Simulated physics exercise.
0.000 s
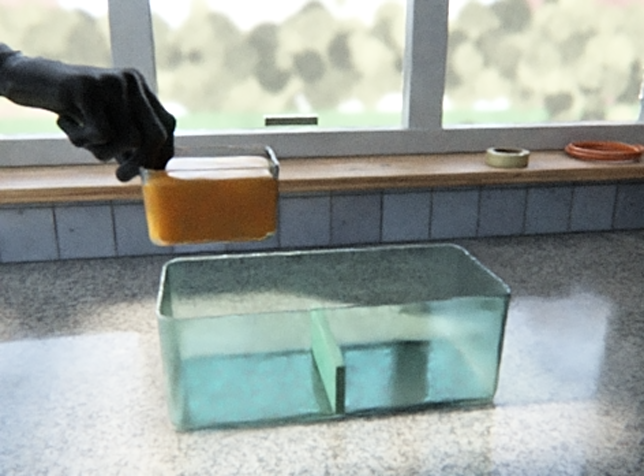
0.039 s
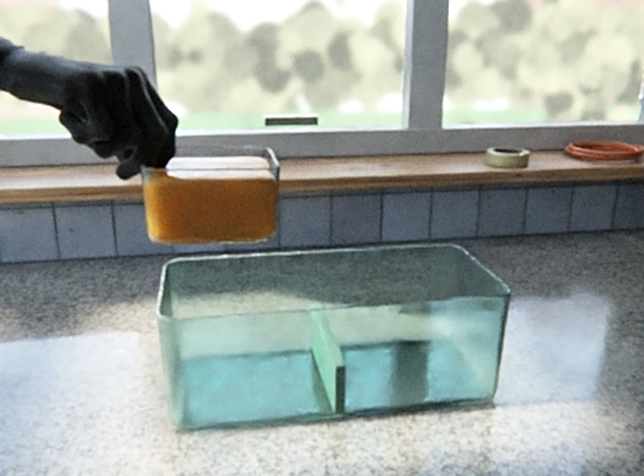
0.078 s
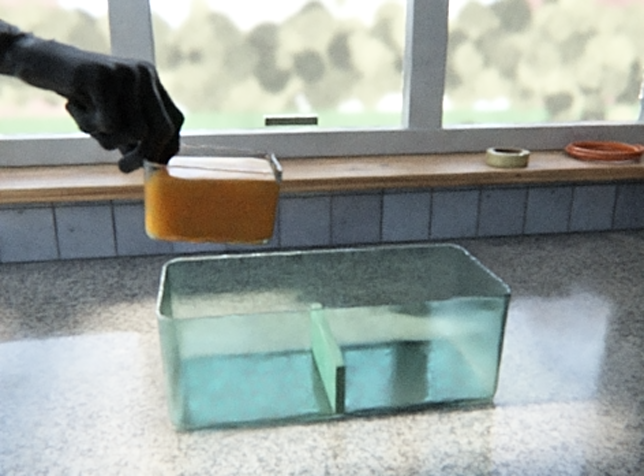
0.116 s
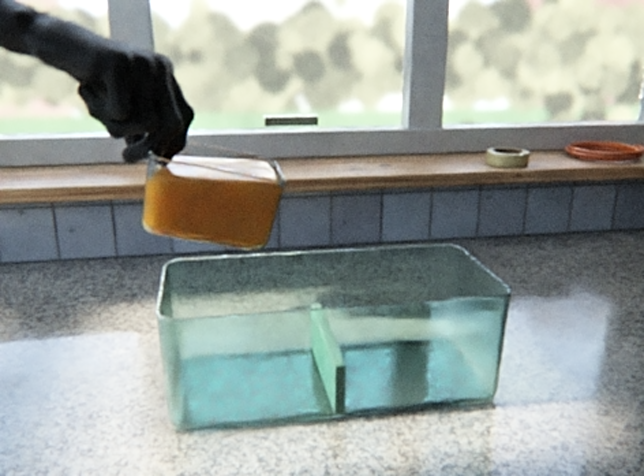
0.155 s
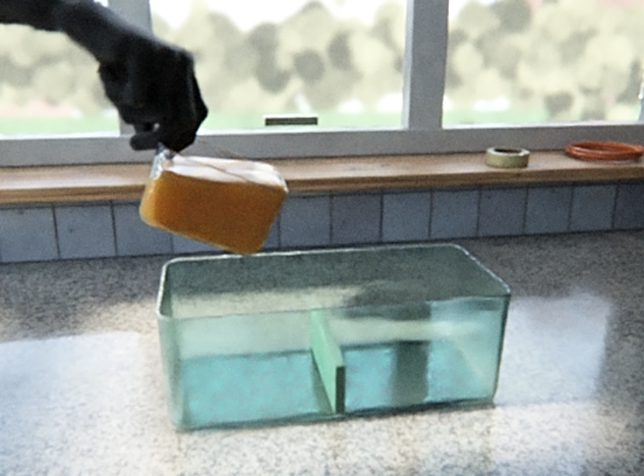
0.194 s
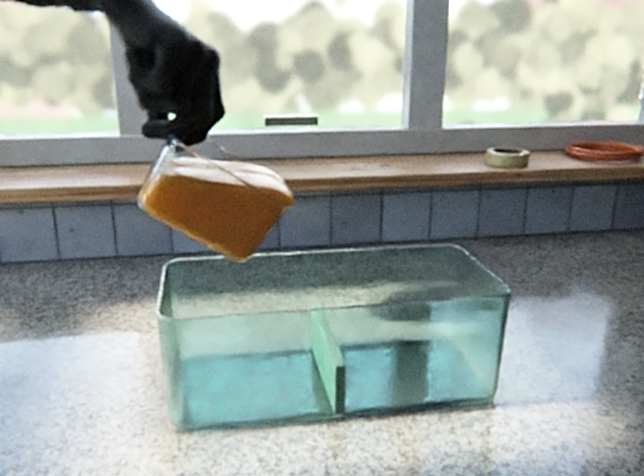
On a speckled counter by a window, a black-gloved hand held a small clear container of orange liquid above a divided glass basin, then steadily tilted it down to the right.
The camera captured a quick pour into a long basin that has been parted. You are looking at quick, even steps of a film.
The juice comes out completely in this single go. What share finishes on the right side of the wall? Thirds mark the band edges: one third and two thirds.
I would say between a third and two thirds ends up on that side.
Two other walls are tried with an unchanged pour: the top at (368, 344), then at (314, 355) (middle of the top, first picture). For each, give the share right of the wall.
Around 15 percent in try one and around 65 percent in try two.
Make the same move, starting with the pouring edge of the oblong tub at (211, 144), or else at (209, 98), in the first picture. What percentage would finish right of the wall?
First try: About 10 %; second try: About 5 %.
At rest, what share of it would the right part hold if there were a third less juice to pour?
About 15 in a hundred.
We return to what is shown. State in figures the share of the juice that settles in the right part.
Some 45 parts in a hundred.
A moment on, the oblong tub is tipped on its side and 28 per cent is still to pour, 17 is left of the wall and 25 right of it.
Next, the oblong tub is tipped on its side and 7 per cent is still to pour, 43 is left of the wall and 45 right of it.
Then the oblong tub is tipped on its side and 2 per cent is still to pour, 50 is left of the wall and 43 right of it.
Later the oblong tub is tipped on its side and 0 per cent is still to pour, 53 is left of the wall and 44 right of it.
Finally, 54 per cent lies left of the wall, 44 right of it and 1 outside.
